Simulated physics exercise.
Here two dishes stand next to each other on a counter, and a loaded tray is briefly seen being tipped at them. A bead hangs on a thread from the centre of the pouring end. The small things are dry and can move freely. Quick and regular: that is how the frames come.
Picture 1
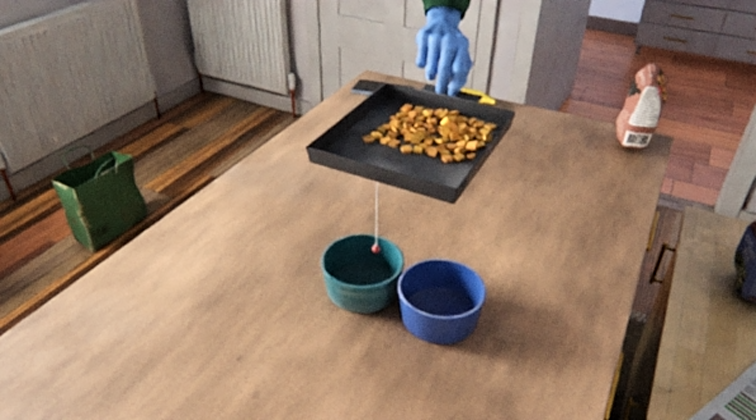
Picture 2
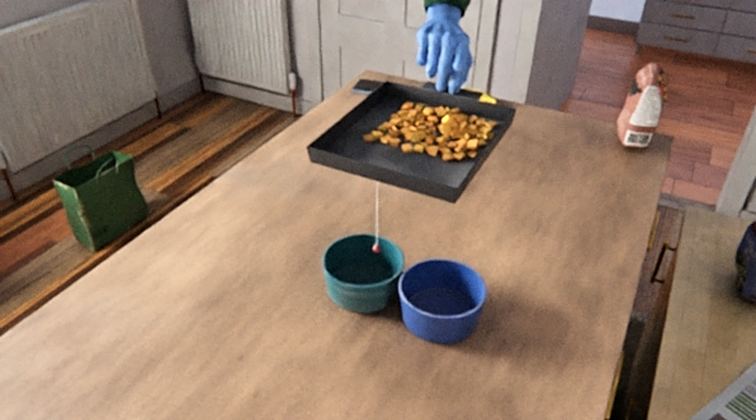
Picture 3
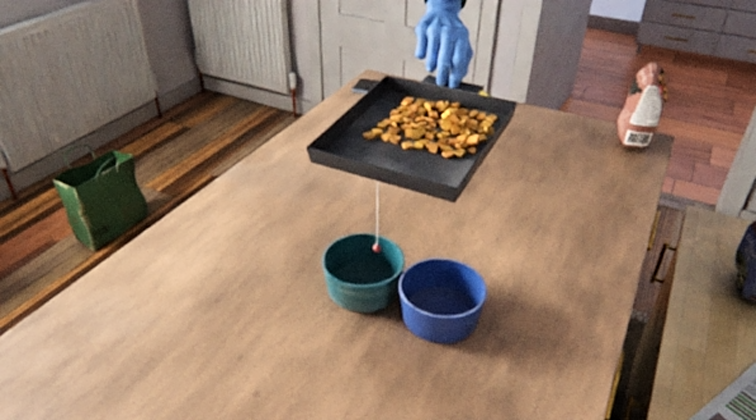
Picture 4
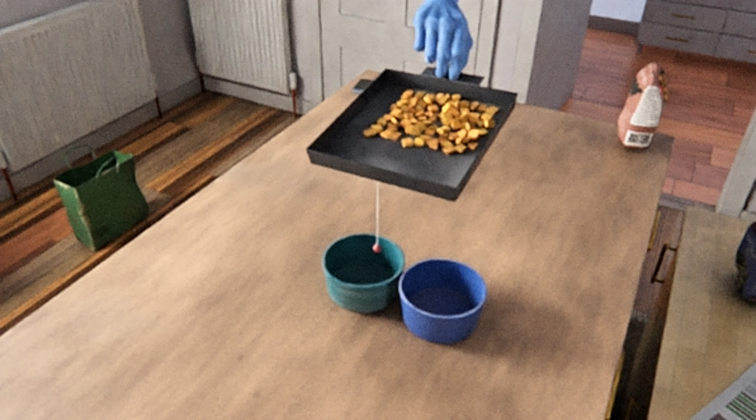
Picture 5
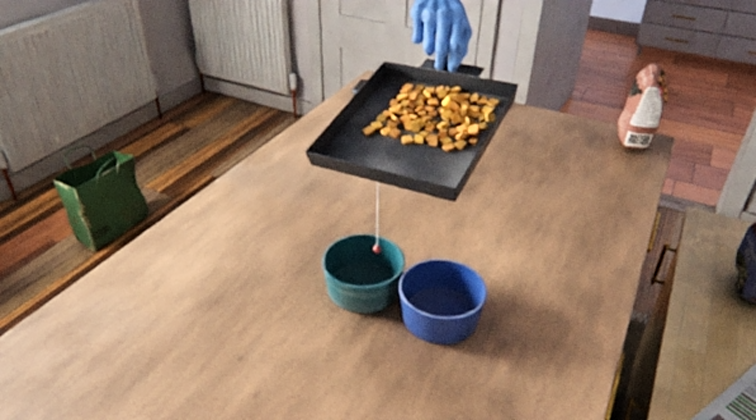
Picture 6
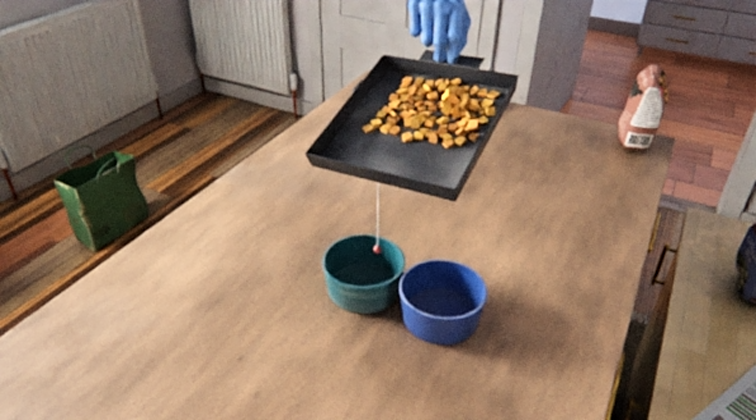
At the start, a blue-gloved hand holds a dark tray of golden-brown pieces above a wooden table, with a bead hanging on a thread from its near edge over a teal bowl beside a blue one. The hand then gradually raises the tray's far side, tilting it slightly toward the bowls.
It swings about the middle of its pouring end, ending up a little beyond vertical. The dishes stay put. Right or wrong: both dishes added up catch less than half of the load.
Right, they catch less than half.
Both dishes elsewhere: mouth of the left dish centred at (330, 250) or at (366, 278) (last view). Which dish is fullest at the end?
The dish at left, then the dish at left.
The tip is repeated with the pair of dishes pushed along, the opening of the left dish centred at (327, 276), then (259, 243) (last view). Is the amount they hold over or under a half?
Try 1: The greater share; try 2: The greater share.
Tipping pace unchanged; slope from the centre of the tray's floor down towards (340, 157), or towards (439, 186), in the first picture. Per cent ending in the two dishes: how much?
That comes to 10 per cent the first time and 90 per cent the second.
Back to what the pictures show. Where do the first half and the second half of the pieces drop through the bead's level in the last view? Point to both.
It goes through near (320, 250) first, then near (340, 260).
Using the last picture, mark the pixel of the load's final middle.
Close to (336, 299), more or less.
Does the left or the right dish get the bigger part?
The one at left ends up fuller.
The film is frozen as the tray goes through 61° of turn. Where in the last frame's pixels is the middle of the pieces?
In the last view the centre sits at roughly (365, 163).
Soon after the last picture, tray tipped steeply; nearly all on the tray; a stray few in the air.
A little later, tray tipped past a quarter turn; nearly all on the tray; a stray few in the left dish; a stray few outside both; a small part in the air.
Later still, tray tipped past a quarter turn; about a third in the left dish; about two thirds outside both.
At rest, tray tipped past a quarter turn; none in the right dish; about a third in the left dish; about two thirds outside both.
